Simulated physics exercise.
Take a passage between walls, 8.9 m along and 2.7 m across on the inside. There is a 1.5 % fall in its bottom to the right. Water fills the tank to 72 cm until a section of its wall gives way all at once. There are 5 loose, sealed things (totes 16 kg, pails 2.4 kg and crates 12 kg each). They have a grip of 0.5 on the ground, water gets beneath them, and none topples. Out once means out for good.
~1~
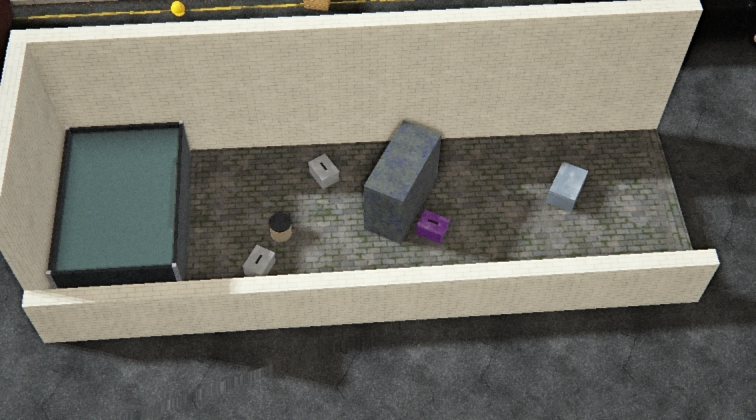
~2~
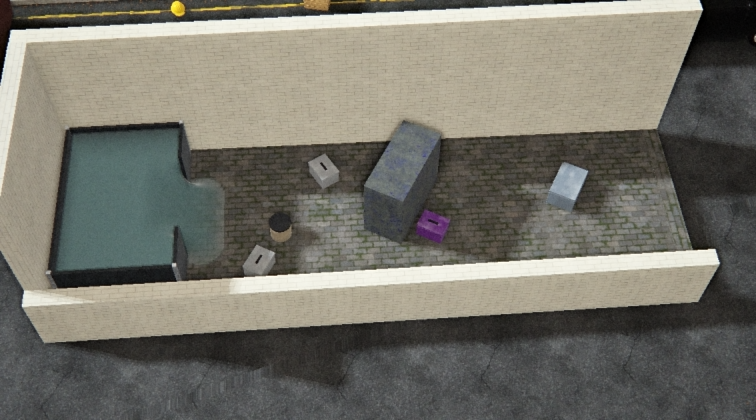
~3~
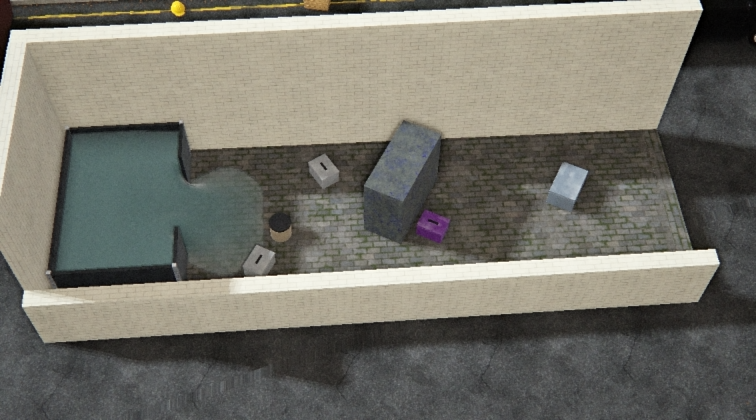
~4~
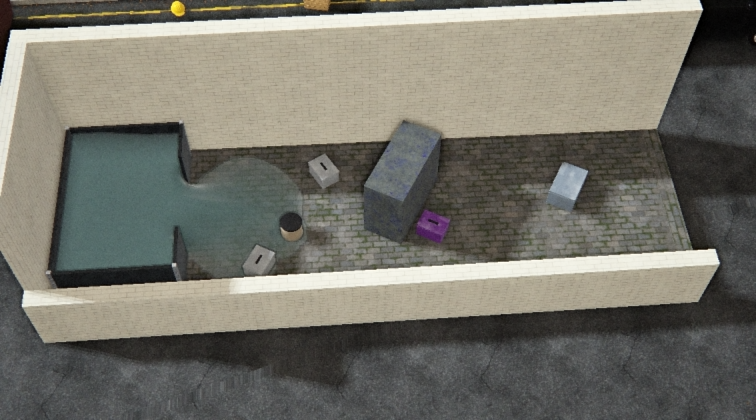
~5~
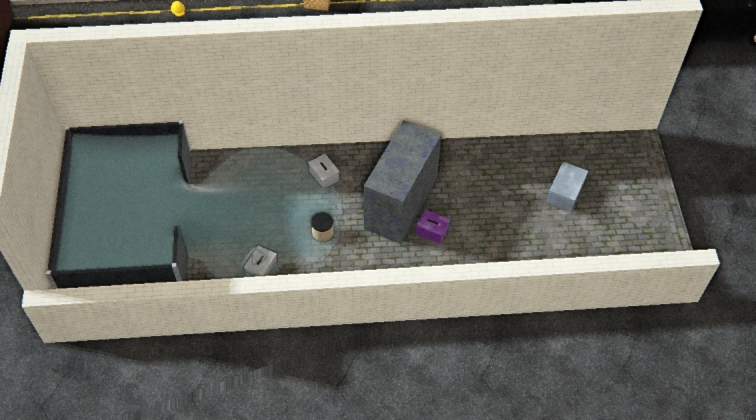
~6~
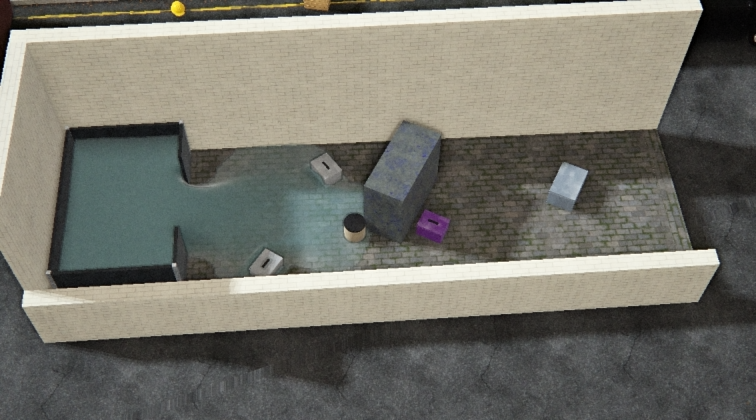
Water pouring from a tank through a gap and spreading right across a walled brick passage, pushing a small pail along.
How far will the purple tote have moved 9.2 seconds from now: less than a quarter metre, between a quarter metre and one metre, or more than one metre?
It is left almost where it was.
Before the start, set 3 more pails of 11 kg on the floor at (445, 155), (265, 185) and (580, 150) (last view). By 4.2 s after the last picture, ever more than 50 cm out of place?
Respectively: A bigger shift, a bigger shift, a bigger shift.
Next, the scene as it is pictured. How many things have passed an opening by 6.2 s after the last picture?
The number is 4.
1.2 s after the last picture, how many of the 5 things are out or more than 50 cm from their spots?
By then the count is 3.
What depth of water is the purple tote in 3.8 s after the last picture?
Roughly 6 cm deep.
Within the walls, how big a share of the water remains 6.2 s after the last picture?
Roughly 62 percent.
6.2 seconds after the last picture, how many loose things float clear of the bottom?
It comes to 0.
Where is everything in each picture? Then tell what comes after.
In the first picture, the purple tote at (433, 222), on the bottom; 3.7 m2 under water; 0 of 5 have shifted.
In the second picture, the purple tote at (433, 222), on the bottom; 4.5 m2 under water; 0 of 5 have shifted.
In the third picture, the purple tote at (433, 222) rests on the ground; 5.5 m2 under water; 0 of 5 have shifted.
In the fourth picture, the purple tote at (433, 222), on the bottom; 6.5 m2 under water; 1 of 5 have shifted.
In the fifth picture, the purple tote at (433, 222), on the bottom; water covers 7.8 m2; 1 of 5 have shifted.
In the sixth picture, the purple tote at (433, 222) rests on the ground; water covers 8.9 m2; 2 of 5 have shifted.
Then, 1.2 s after the last picture the purple tote is near (433, 222), 0.0 m from its start, aground; 0 of 5 are out; 1 afloat.
Then, 3.8 s after the last picture the purple tote is near (433, 222), 0.0 m from its start, aground; 3 of 5 are out; 0 afloat.
Then, 6.2 s after the last picture the purple tote is near (433, 222), 0.0 m from its start, aground; 4 of 5 are out; 0 afloat.
Then, 9.2 s after the last picture the purple tote is near (433, 222), 0.0 m from its start, aground; 4 of 5 are out; 0 afloat.
